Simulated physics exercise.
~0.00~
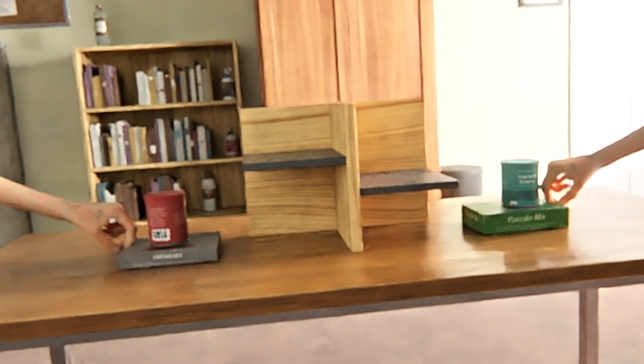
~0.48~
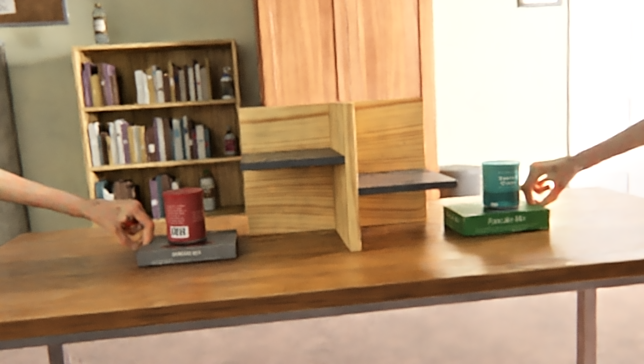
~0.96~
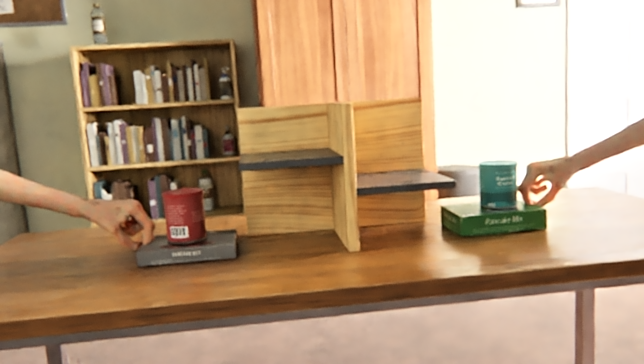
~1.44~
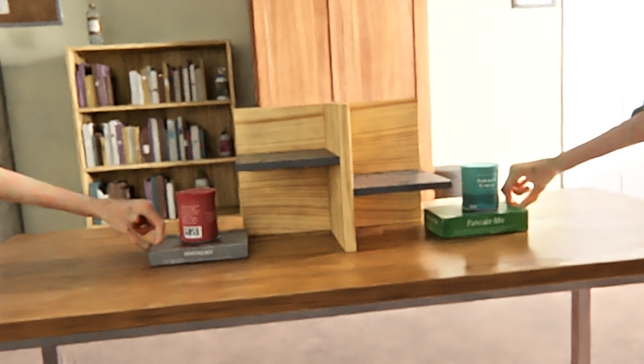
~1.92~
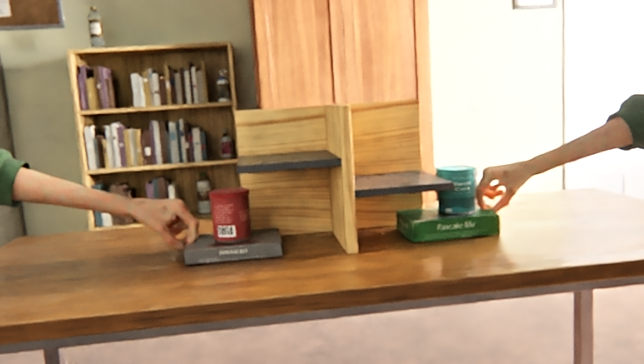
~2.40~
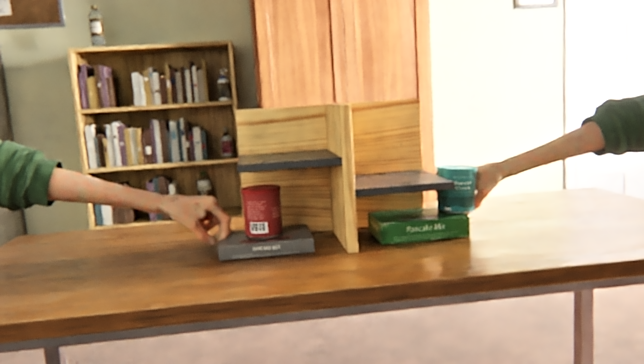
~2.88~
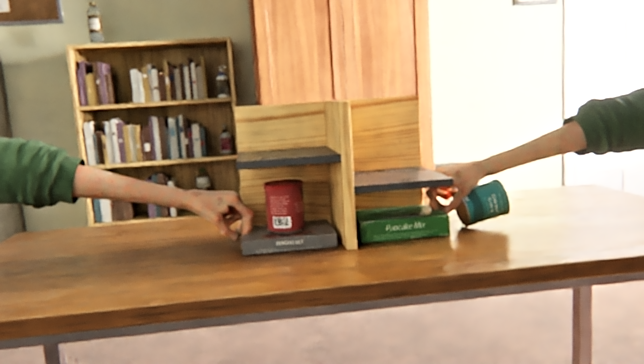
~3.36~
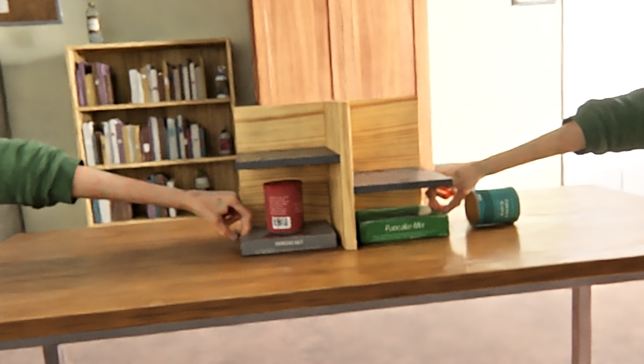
We see two hands slide a grey packet carrying a red tin and a green packet carrying a turquoise pot inward across a table toward a wooden shelf; the red tin passes below its board upright, while the turquoise pot strikes the other board, tips off and ends lying on the table.
